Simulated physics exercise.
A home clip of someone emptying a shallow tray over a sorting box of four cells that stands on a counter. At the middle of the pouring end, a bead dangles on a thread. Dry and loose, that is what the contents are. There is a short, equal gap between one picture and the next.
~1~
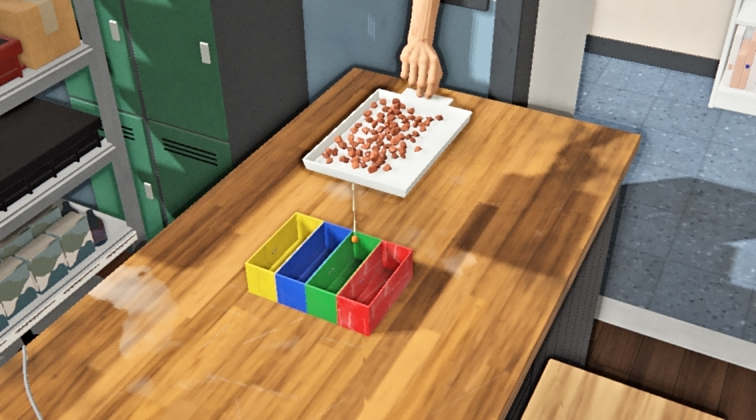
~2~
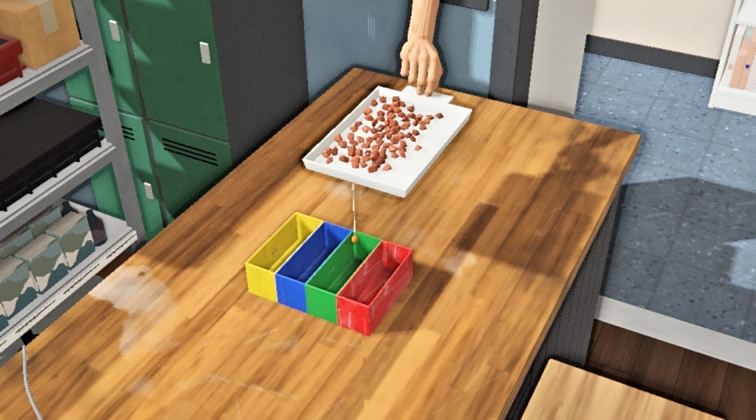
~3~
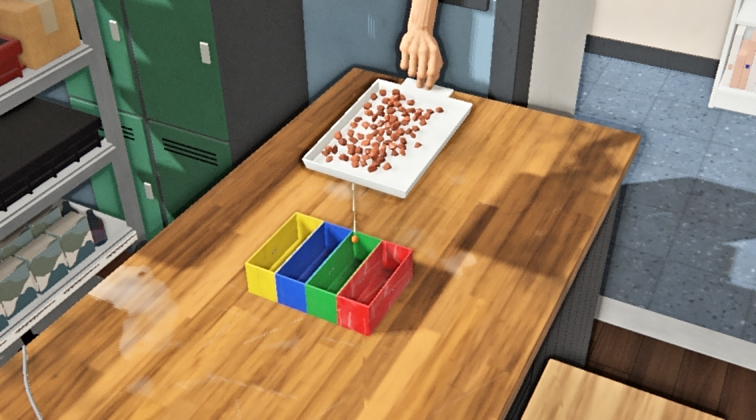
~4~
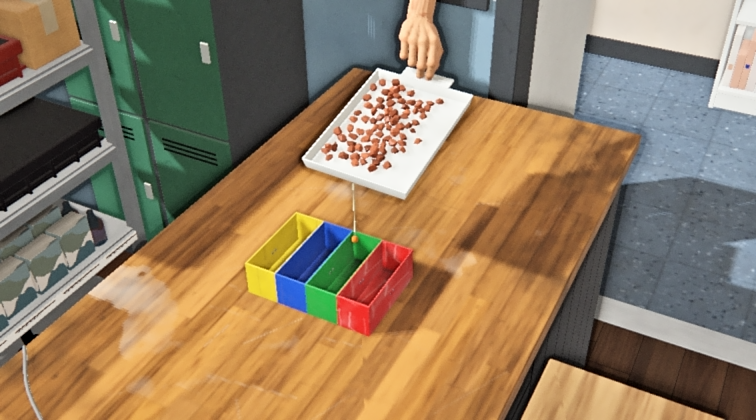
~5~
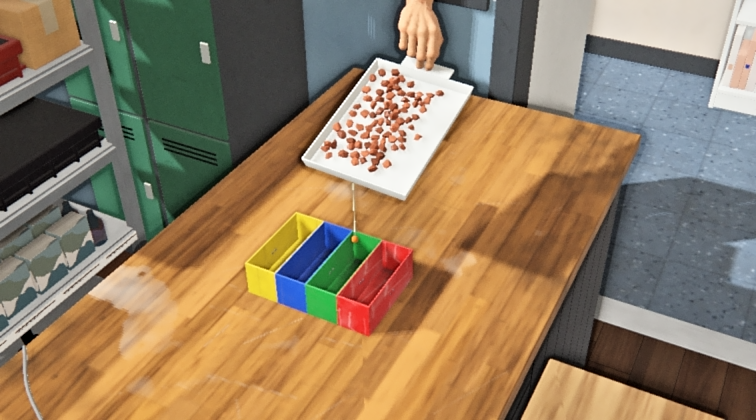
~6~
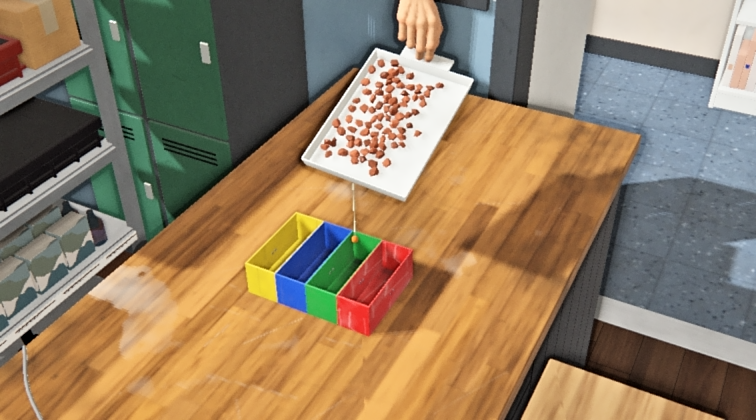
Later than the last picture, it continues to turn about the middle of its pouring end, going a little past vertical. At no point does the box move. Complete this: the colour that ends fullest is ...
The fullest is red.
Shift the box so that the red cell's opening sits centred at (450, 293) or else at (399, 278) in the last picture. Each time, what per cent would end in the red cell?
In order: 0 percent and 50 percent.
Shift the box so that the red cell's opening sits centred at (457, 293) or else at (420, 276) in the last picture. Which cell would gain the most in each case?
The blue one first, green second.
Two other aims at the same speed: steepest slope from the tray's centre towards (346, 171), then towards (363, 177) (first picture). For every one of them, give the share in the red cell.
In turn 0 and 30 in a hundred.
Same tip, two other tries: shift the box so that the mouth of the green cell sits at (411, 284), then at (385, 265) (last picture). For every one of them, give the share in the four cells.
Result, in turn: 90 %, 100 %.
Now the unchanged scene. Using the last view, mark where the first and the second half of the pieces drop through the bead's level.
The leading part at (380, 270), the rest of it at (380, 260).
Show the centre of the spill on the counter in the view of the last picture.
Centre: Roughly (412, 335).
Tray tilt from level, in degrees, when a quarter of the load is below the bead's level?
Somewhere near 85°.
Just after the last frame, tray tipped steeply; almost all on the tray; about a tenth falling or outside the box.
A moment on, tray tipped past a quarter turn; roughly a quarter on the tray; roughly a third in the red cell; about a tenth in the green cell; just a few in the blue cell; roughly a third falling or outside the box.
Further on, tray tipped past a quarter turn; roughly half in the red cell; roughly a quarter in the green cell; about a tenth in the blue cell; roughly a quarter falling or outside the box.
When it is over, tray tipped past a quarter turn; roughly half in the red cell; roughly a quarter in the green cell; about a tenth in the blue cell; not one in the yellow cell; roughly a quarter outside the box.
